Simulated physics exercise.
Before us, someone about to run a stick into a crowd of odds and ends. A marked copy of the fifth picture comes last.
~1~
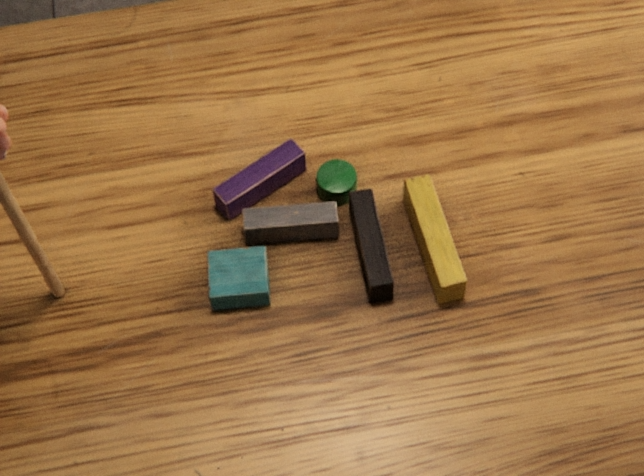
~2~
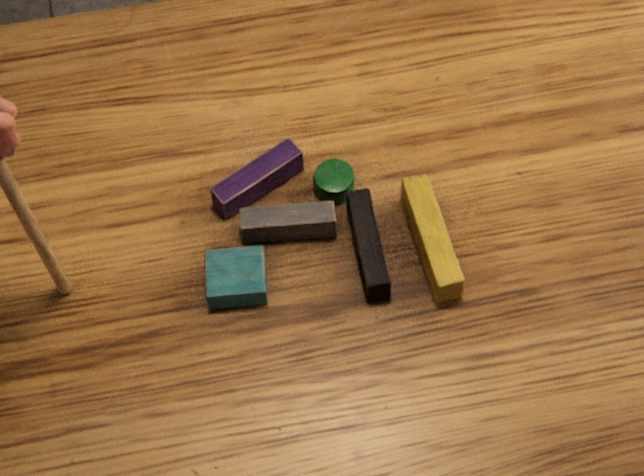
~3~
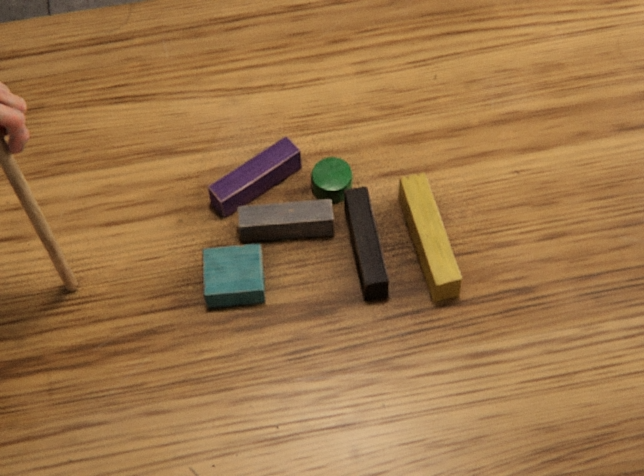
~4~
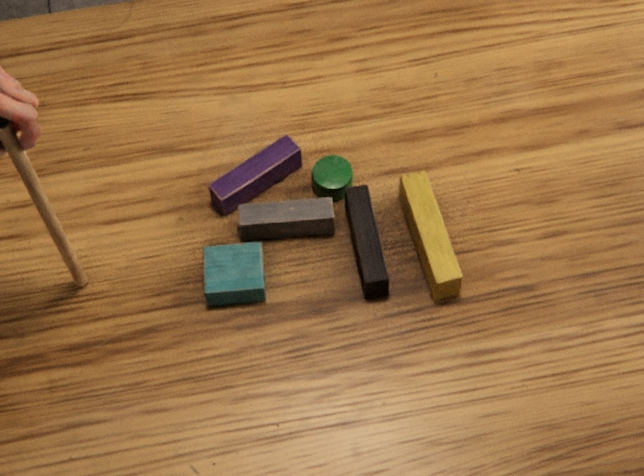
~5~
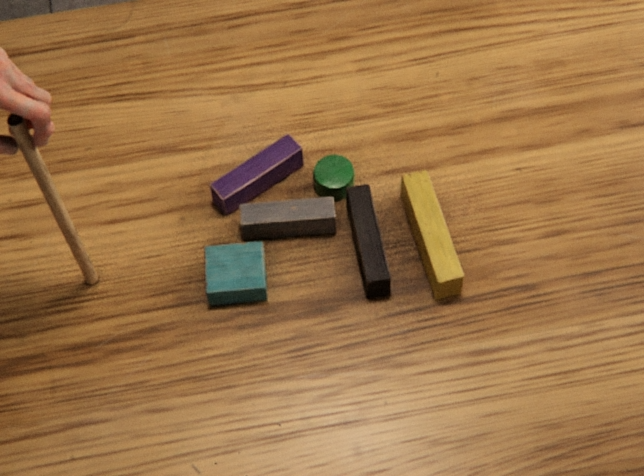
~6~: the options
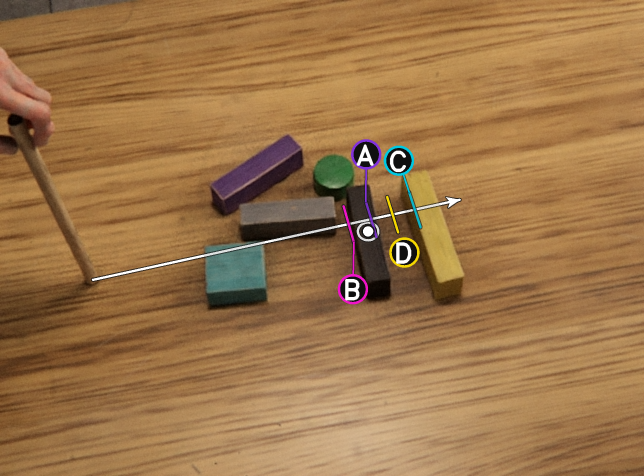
A hand holding a thin wooden stick upright moved it slowly rightward across the table toward the turquoise block, while the purple, grey, black and yellow bars and green round piece stayed put.
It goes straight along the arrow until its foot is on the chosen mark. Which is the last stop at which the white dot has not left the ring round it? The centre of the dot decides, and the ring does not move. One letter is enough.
At B, and not beyond.
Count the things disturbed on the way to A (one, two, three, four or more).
In all, three.
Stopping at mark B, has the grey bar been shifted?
Yes.
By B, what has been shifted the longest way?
The turquoise block has gone farthest.
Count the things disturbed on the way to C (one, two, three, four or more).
Four or more.
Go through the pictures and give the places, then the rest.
In the first picture, purple bar (260, 179); turquoise block (239, 278); yellow bar (434, 238).
In the second picture, yellow bar (432, 238); grey bar (288, 223).
In the third picture, black bar (366, 243); green tin (332, 180).
In the fourth picture, purple bar (256, 175); turquoise block (235, 274).
In the fifth picture, yellow bar (431, 234); grey bar (288, 219); black bar (368, 240).
On the marked copy, A at (372, 219); B at (349, 224); C at (415, 210); D at (393, 214); the arrow from (93, 280) to (459, 200); the white dot at (369, 232).
With B. Early on, foot of the stick (187, 261).
Further on, foot of the stick (278, 240); turquoise block (261, 277).
At the end, foot of the stick (349, 225); turquoise block (261, 277); grey bar (292, 208); the dot is still in its ring.
As for the rest, A shifts the dotted thing to (385, 239); C shifts the dotted thing to (426, 230); D shifts the dotted thing to (407, 234).
